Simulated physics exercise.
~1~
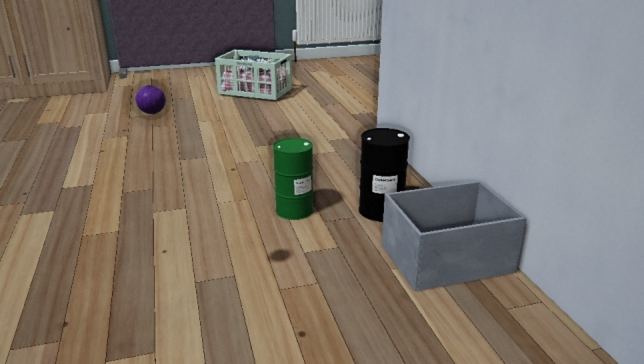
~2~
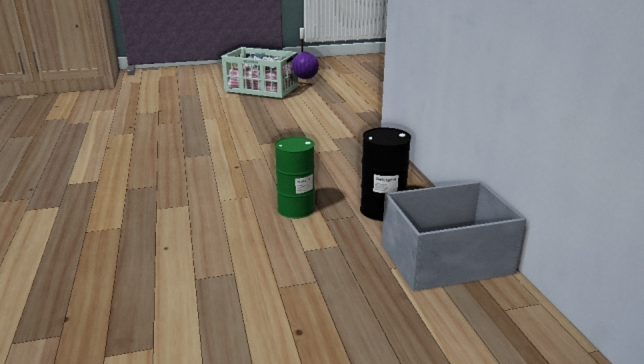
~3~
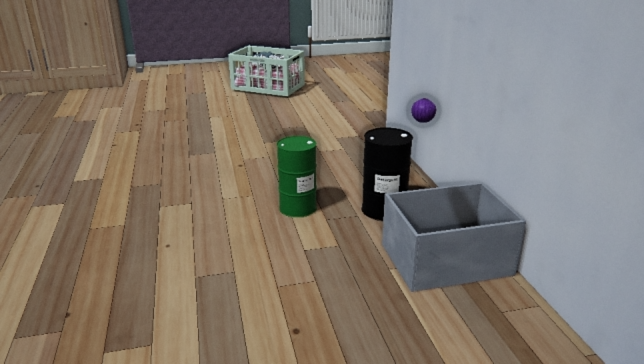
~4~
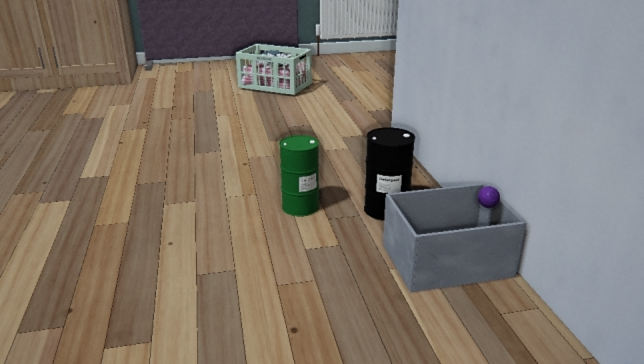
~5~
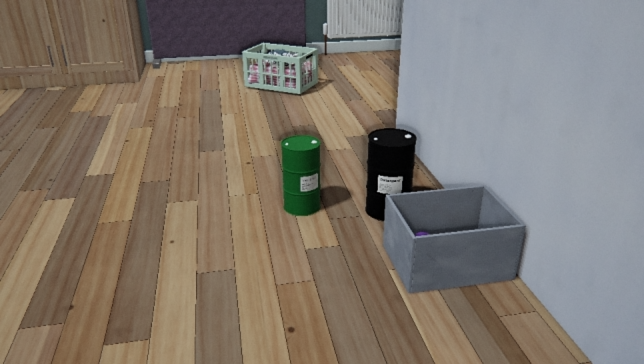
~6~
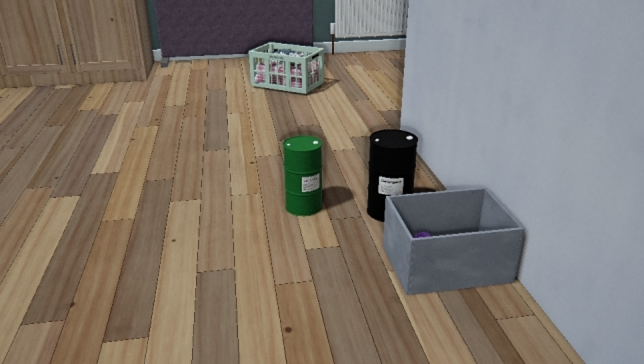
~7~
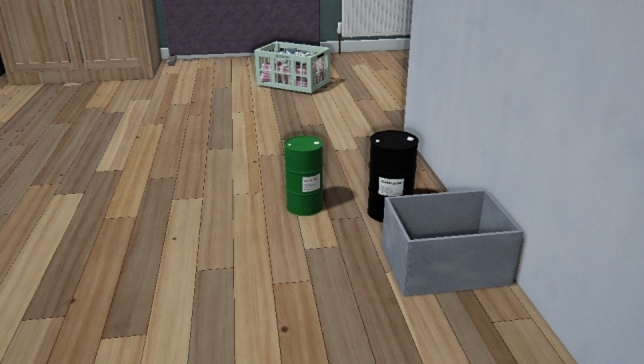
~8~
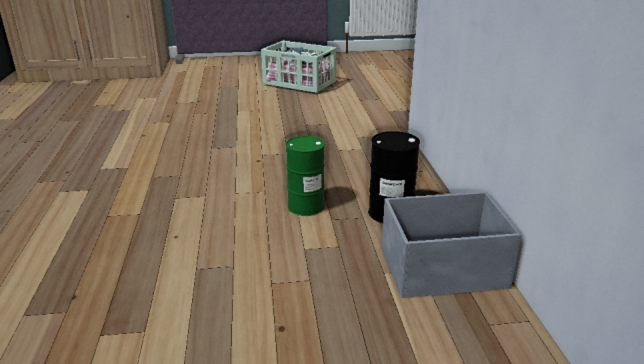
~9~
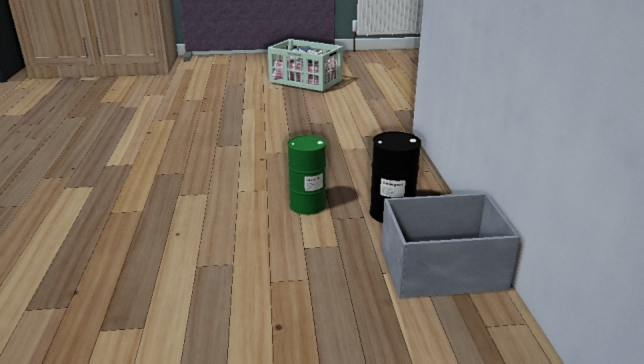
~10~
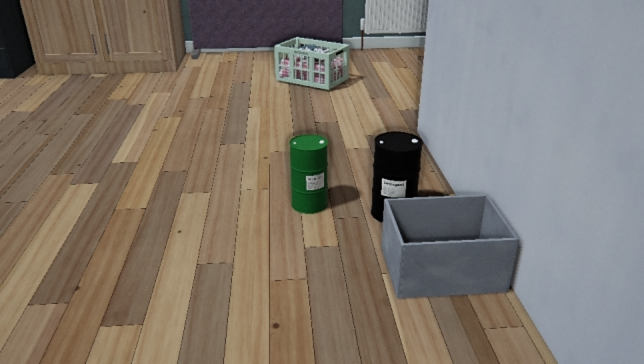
Purple ball flying rightward across a wood-floored room, dropping into an open grey box beside unmoving green and black barrels.
